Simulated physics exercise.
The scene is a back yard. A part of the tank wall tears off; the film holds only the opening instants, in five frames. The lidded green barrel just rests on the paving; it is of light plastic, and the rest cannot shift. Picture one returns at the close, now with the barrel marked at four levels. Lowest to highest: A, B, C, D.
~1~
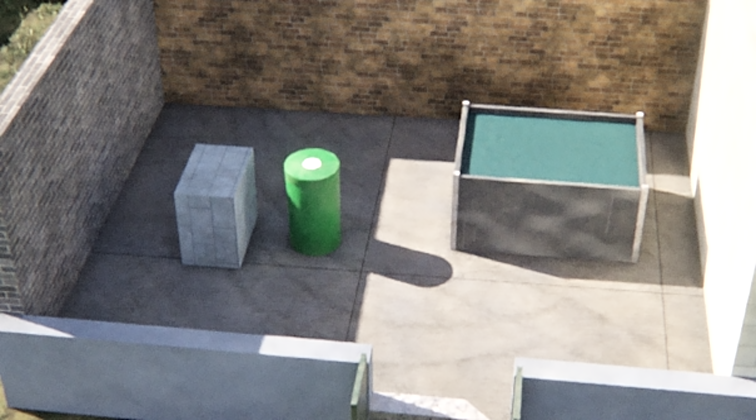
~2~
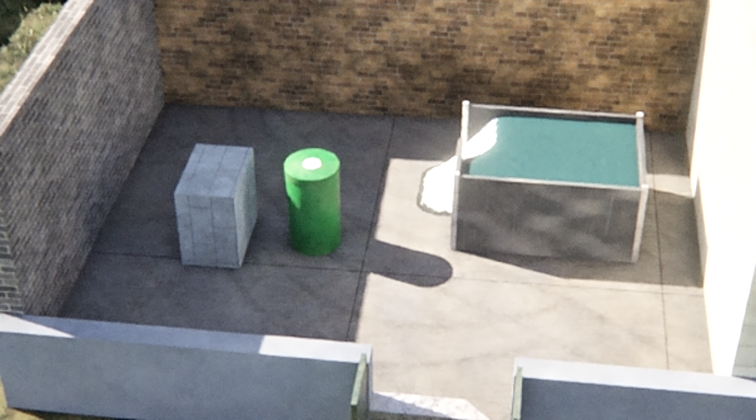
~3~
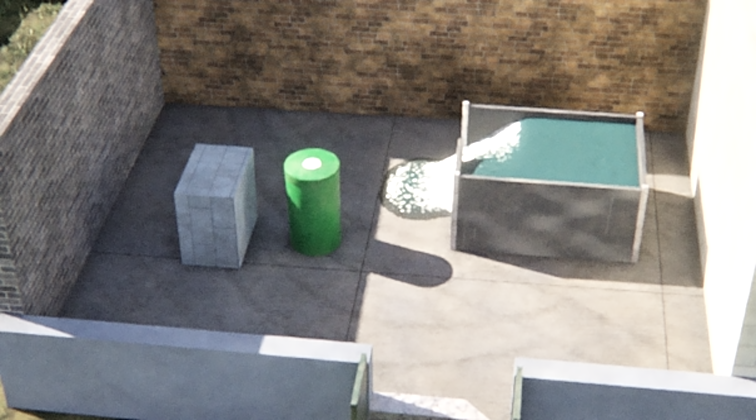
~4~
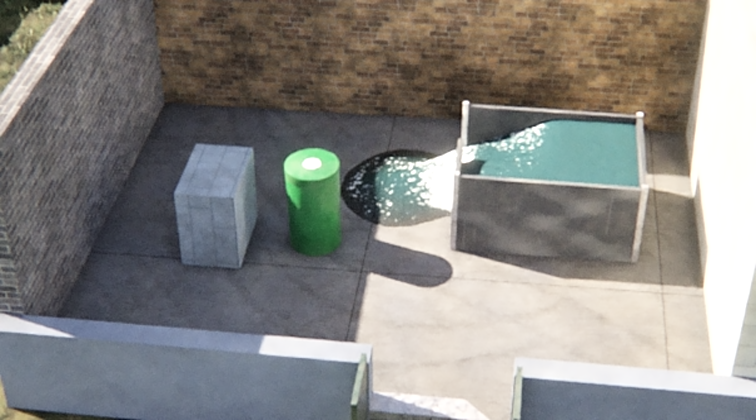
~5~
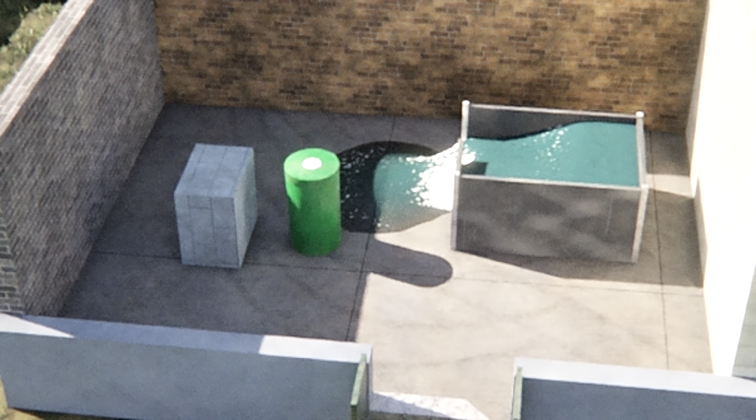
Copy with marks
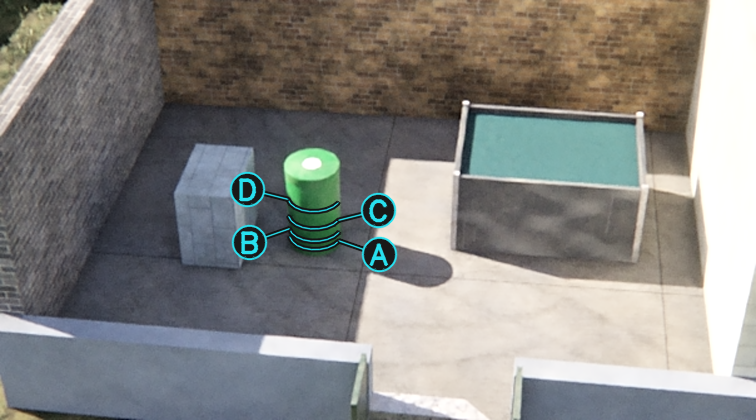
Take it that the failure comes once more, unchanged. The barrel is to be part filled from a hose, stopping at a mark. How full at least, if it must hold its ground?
Use mark B.
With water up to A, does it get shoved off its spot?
Yes, it does.
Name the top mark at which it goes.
Mark A.
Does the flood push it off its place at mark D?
No, that is safe.
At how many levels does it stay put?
Three.
On the marked copy, A at (311, 249); B at (311, 241); C at (310, 228); D at (309, 211); from the bottom up A, B, C, D.
Choosing A, it is pushed about its own width away.
Choosing B, it does not move.
Choosing C, it does not move.
Choosing D, it does not move.
